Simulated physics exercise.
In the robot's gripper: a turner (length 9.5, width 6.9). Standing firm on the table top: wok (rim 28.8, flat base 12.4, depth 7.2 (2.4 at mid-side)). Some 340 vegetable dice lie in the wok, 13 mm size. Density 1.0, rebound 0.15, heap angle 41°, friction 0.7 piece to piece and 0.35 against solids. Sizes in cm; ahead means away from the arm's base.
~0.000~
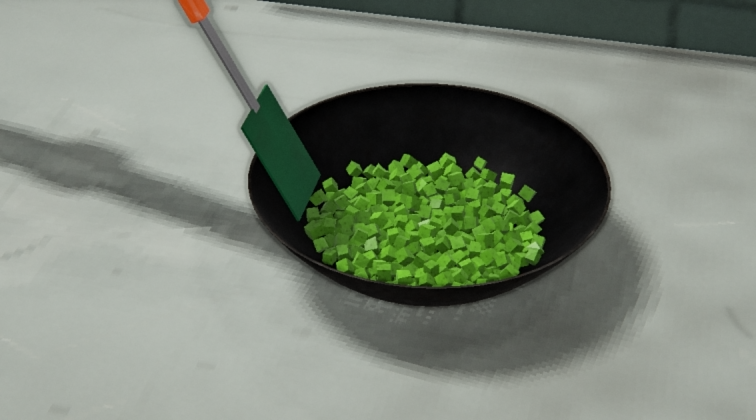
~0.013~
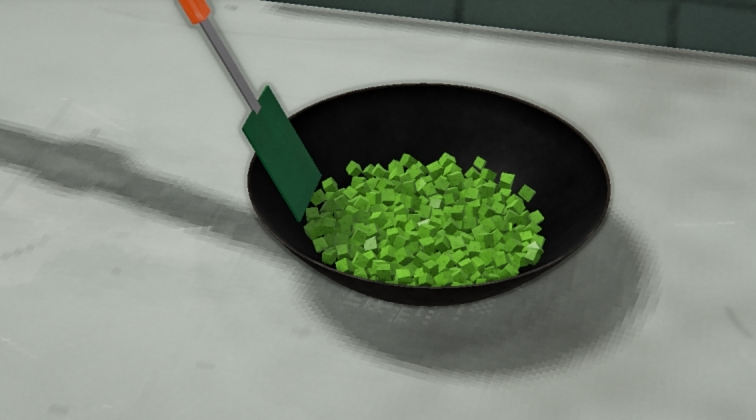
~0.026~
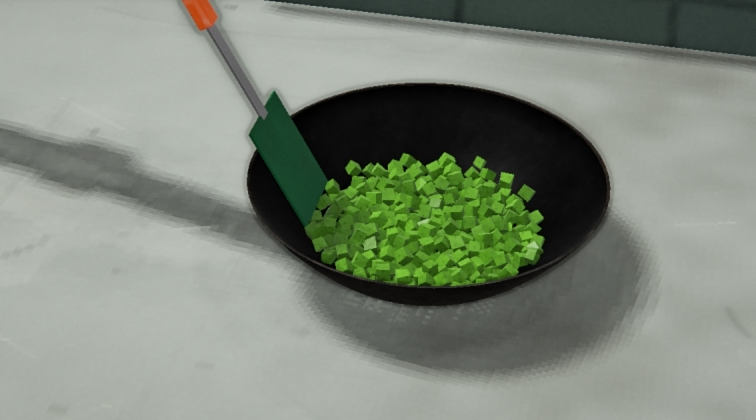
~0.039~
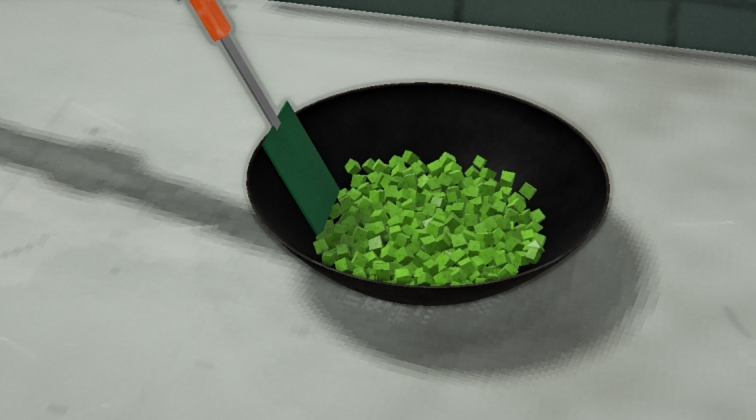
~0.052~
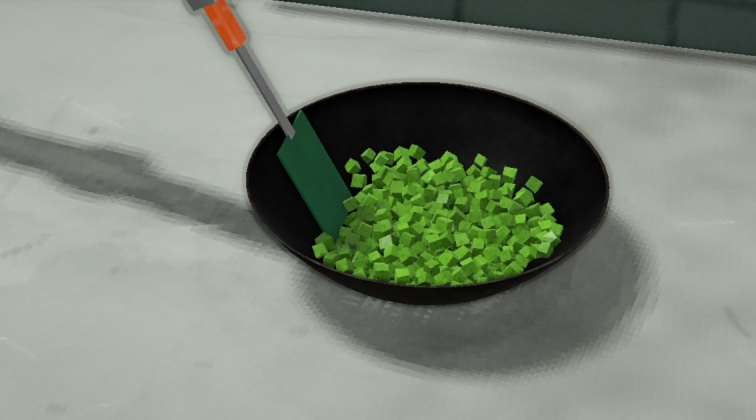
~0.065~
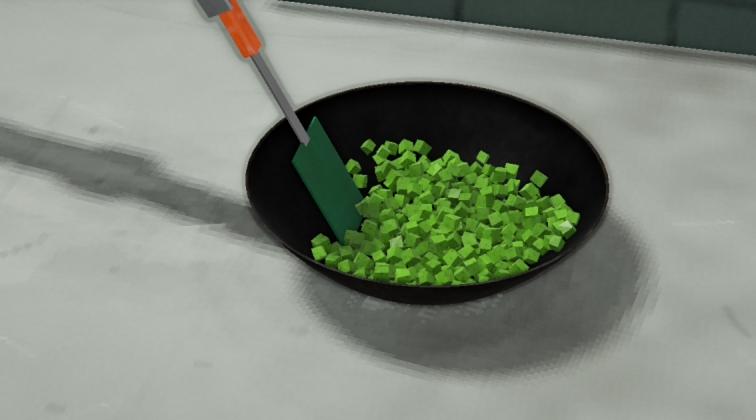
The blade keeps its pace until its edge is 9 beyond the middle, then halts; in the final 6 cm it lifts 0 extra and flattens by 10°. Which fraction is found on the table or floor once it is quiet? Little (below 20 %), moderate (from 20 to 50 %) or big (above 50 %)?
Share on the table or floor: Moderate (from 20 to 50 %).
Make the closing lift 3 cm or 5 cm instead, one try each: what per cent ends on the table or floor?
About 40 and 35 per cent.
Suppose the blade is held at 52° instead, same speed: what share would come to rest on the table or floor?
In that case some 20 per cent.
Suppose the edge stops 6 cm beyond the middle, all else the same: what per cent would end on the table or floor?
It would be near 10 per cent.
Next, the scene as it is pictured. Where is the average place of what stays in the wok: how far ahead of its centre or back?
Some 4.0 cm ahead.
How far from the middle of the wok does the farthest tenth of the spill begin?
About 30 cm.
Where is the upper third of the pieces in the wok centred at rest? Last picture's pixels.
Around (543, 219).
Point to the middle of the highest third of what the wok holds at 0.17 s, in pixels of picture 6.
Near (552, 208).
By 0.12 s, sloping 62°, highest piece 10 above the table; 337 in the wok, 2 on the blade or in flight.
By 0.17 s, sloping 59°, highest piece 12 above the table; 329 in the wok, 10 on the blade or in flight.
By 0.40 s, sloping 52°, highest piece 8 above the table; 242 in the wok, 64 on the table or floor, 33 on the blade or in flight.
By 1.45 s, sloping 52°, highest piece 8 above the table; 241 in the wok, 98 on the table or floor.
Final count, 241 in the wok, 98 on the table or floor. That is 29 % on the table or floor.
